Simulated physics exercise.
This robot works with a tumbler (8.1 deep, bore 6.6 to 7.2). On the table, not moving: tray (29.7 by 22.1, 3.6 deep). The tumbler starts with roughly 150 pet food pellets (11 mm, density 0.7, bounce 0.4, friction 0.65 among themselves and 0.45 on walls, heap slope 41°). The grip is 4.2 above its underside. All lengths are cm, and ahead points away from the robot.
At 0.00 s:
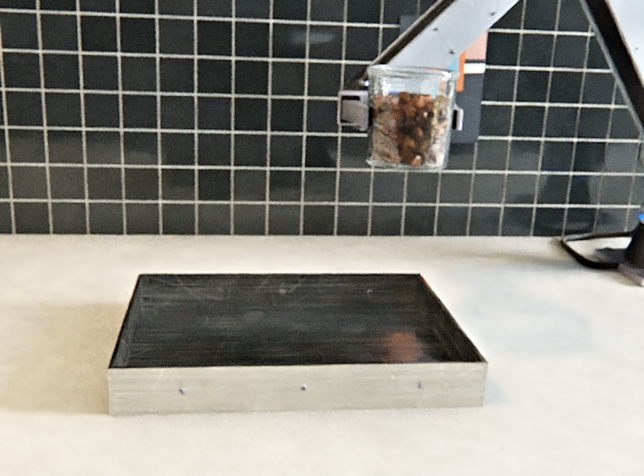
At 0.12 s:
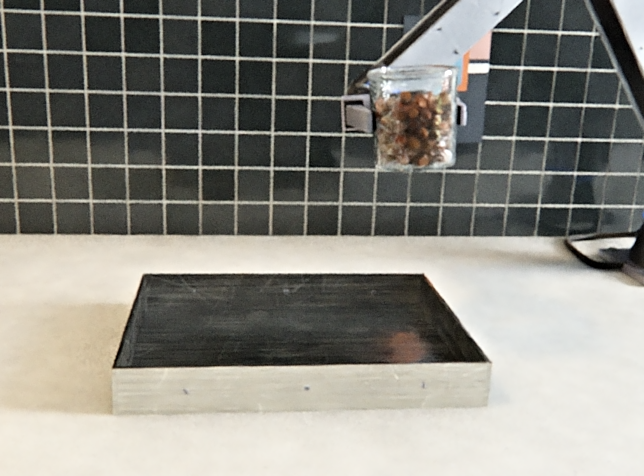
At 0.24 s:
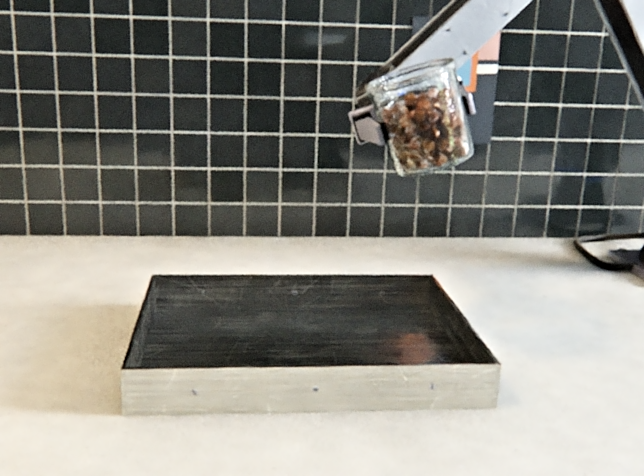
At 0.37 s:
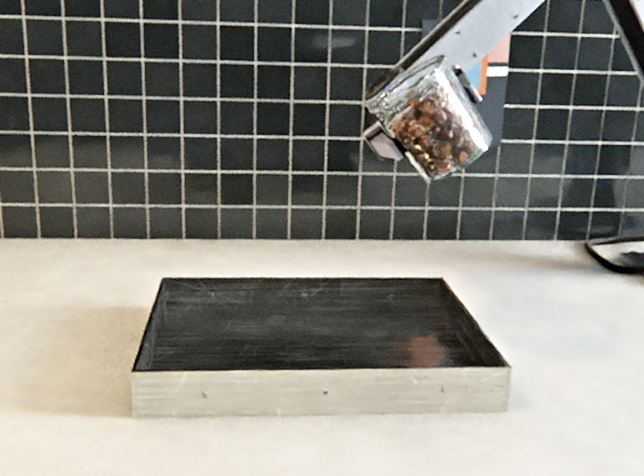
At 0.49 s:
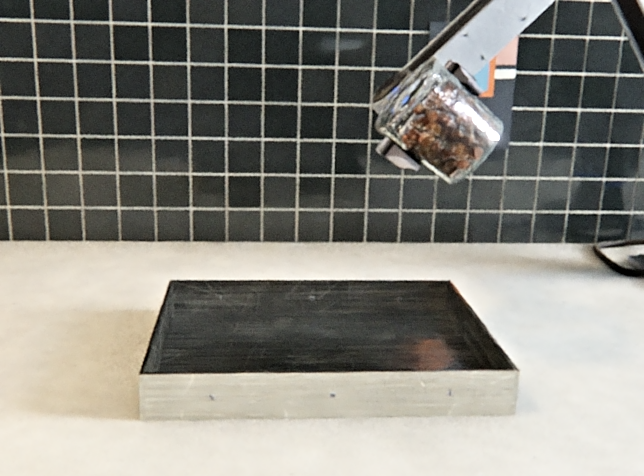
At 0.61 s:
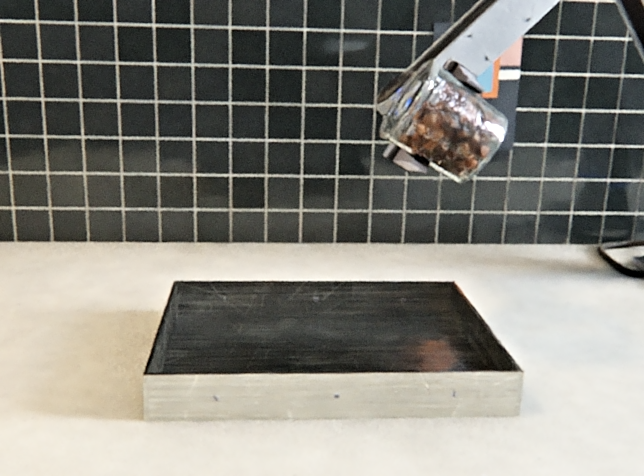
On a pale table before a dark tiled wall, a robot arm holds a clear container of brown pellets above a shallow dark tray with pale sides, then tilts it steadily to a steep angle, the pellets staying inside.
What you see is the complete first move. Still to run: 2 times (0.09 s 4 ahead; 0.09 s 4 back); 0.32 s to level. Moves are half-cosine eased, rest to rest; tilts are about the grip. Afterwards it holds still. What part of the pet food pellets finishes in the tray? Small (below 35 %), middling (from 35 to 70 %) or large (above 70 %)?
Share in the tray: Small (below 35 %).
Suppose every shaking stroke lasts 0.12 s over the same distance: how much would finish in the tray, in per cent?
It would be near 10 per cent.
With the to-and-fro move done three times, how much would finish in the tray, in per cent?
Then about 25 per cent.
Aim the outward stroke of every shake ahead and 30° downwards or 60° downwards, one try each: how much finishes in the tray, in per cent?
About 15 and 5 per cent.
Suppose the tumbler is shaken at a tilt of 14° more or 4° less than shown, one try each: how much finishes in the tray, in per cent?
About 55 and 20 per cent.
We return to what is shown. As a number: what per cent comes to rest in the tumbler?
Some 75 per cent.
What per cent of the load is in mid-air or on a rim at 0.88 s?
Some 13 per cent.
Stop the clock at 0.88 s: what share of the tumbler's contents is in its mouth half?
Some 40 per cent.
After 0.88 s, tilted 58° forward, highest piece 24 above the table; 129 in the tumbler, 1 in the tray, 20 in flight or on a rim.
After 1.15 s, tilted 22° forward, highest piece 25 above the table; 113 in the tumbler, 31 in the tray, 2 on the table or floor, 4 in flight or on a rim.
After 1.49 s, level, highest piece 26 above the table; 113 in the tumbler, 35 in the tray, 2 on the table or floor.
After 2.54 s, level, highest piece 26 above the table; 113 in the tumbler, 35 in the tray, 2 on the table or floor.
At rest, 113 in the tumbler, 35 in the tray, 2 on the table or floor. That is 23 % in the tray.
